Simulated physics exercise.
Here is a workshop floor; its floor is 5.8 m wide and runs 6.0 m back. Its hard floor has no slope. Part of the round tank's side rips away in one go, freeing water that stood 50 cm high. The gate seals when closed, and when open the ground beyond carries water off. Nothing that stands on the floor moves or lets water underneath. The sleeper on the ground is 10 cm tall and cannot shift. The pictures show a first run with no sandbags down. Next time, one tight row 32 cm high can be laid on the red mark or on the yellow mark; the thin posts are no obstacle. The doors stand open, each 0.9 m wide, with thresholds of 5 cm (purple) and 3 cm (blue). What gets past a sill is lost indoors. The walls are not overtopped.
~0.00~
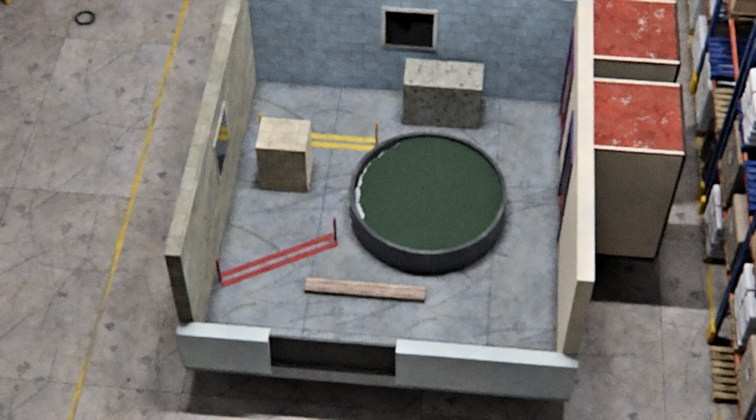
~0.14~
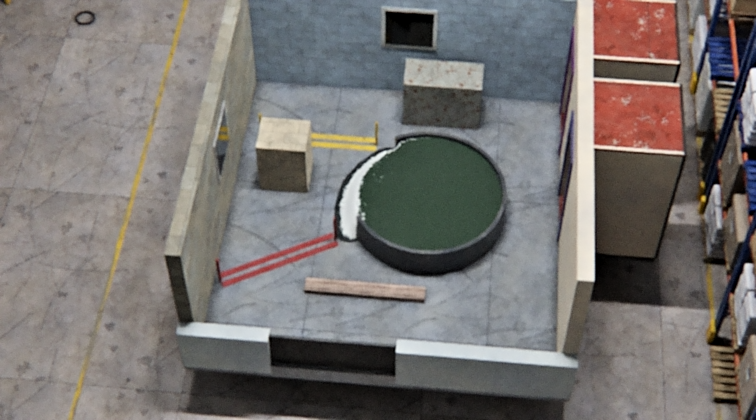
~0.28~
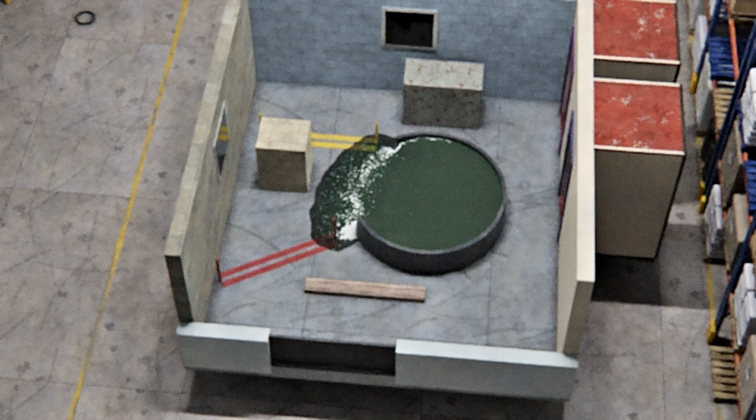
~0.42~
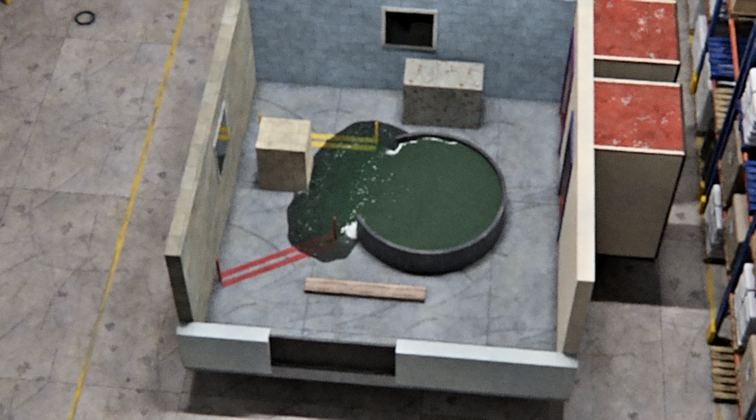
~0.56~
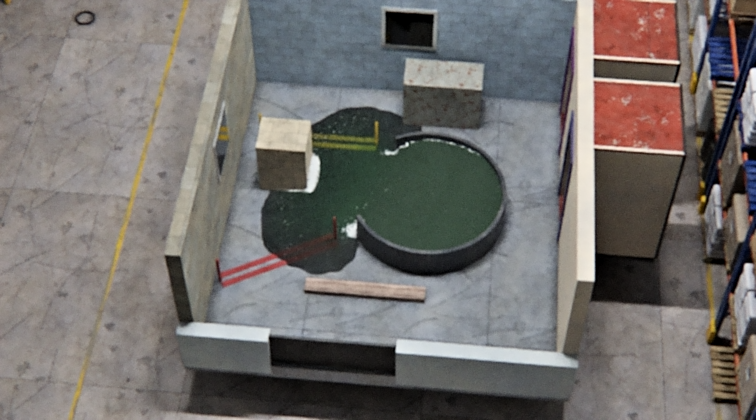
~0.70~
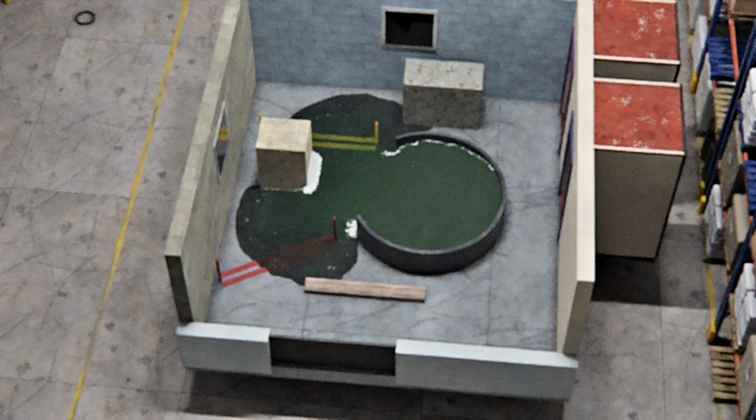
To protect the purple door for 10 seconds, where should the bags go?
Choose yellow.
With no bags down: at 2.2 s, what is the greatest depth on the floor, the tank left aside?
Roughly 34 cm.
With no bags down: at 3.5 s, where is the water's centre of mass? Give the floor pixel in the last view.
At about (336, 194).
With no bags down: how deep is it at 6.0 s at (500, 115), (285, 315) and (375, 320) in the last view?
Roughly 2, 13 and 6 cm, in turn.
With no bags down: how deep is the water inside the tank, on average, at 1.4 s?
About 33 cm.
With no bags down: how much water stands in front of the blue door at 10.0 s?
Roughly 11.0 cm deep.
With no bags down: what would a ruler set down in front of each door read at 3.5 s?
In cm: Purple 0, blue 0.
After 1.4 s water covers 35 % of the floor and is deepest (38 cm) near (317, 182) in the run without bags; in at the purple door, 0 L with no bags, 0 L with the row on red, 0 L on yellow.
After 2.2 s water covers 35 % of the floor and is deepest (34 cm) near (256, 88) in the run without bags; in at the purple door, 0 L with no bags, 0 L with the row on red, 0 L on yellow.
After 3.5 s water covers 50 % of the floor and is deepest (27 cm) near (239, 168) in the run without bags; in at the purple door, 0 L with no bags, 0 L with the row on red, 0 L on yellow.
After 6.0 s water covers 85 % of the floor and is deepest (18 cm) near (397, 112) in the run without bags; in at the purple door, 12 L with no bags, 14 L with the row on red, 1 L on yellow.
After 10.0 s water covers 95 % of the floor and is deepest (12 cm) near (551, 200) in the run without bags; in at the purple door, 53 L with no bags, 104 L with the row on red, 19 L on yellow.
